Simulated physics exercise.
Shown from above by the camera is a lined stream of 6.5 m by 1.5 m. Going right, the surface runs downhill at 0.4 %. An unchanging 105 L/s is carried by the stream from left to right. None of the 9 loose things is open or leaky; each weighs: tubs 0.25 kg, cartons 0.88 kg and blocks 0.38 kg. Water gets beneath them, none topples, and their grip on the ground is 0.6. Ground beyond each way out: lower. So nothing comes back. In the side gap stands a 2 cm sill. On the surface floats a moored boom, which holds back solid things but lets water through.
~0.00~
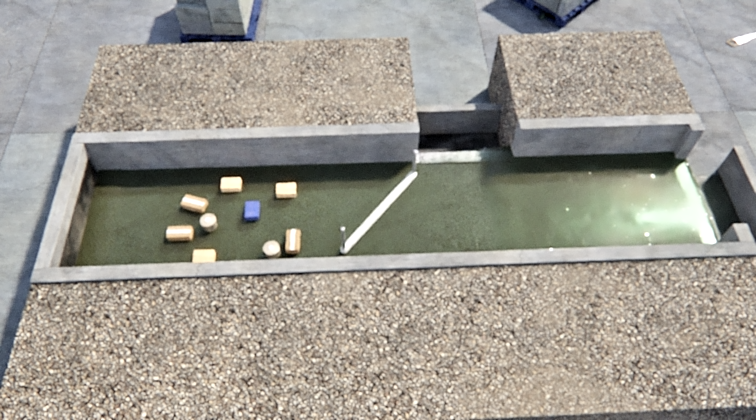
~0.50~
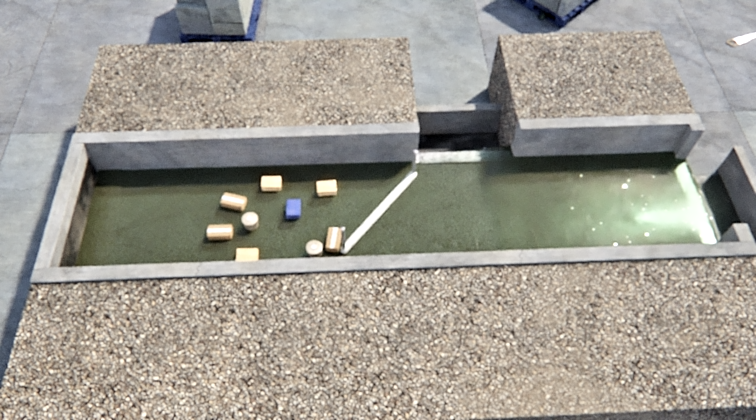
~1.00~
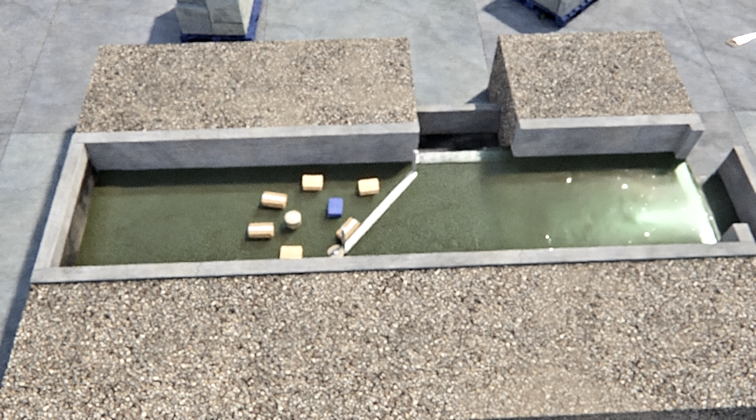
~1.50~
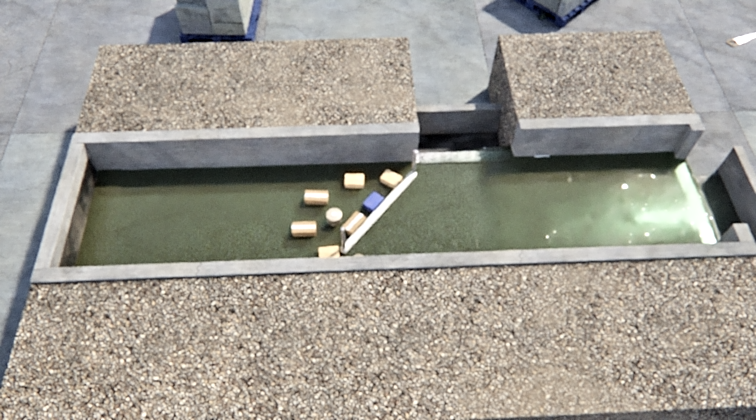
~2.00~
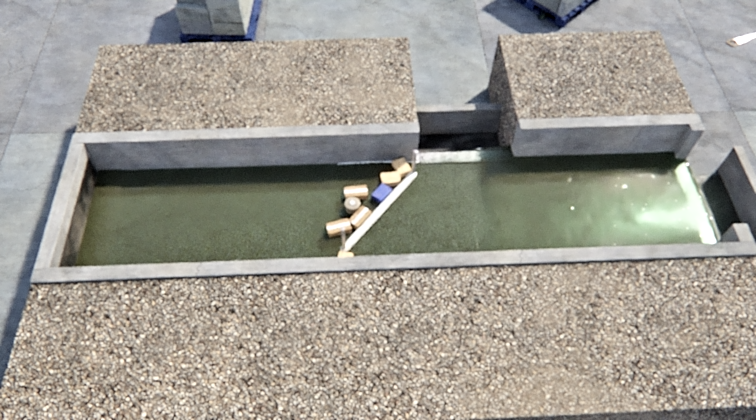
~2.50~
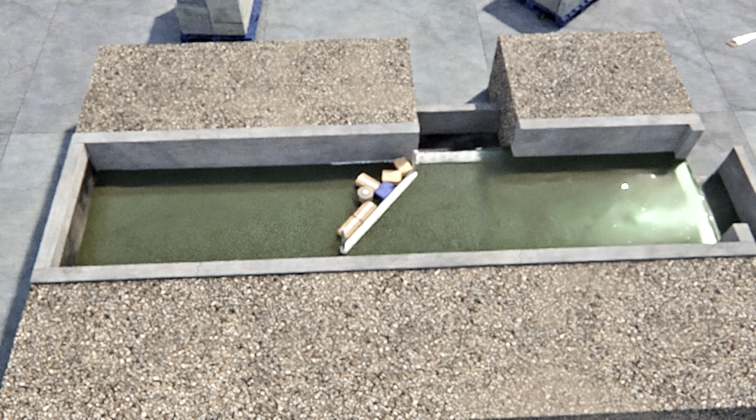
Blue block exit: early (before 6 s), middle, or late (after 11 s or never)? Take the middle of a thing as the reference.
Late.
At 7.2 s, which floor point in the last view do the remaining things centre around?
Near (445, 207).
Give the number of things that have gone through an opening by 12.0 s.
Tally: 2.
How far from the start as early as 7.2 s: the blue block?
Some 140 cm from the start.
After 3.5 s the blue block is near (387, 187), 1.5 m from its start, afloat; 0 of 9 are out; 9 afloat.
After 7.2 s the blue block is near (388, 186), 1.5 m from its start, afloat; 0 of 9 are out; 9 afloat.
After 12.0 s the blue block is near (388, 186), 1.5 m from its start, afloat; 2 of 9 are out; 7 afloat.
After 16.0 s the blue block is near (388, 186), 1.5 m from its start, afloat; 2 of 9 are out; 7 afloat.
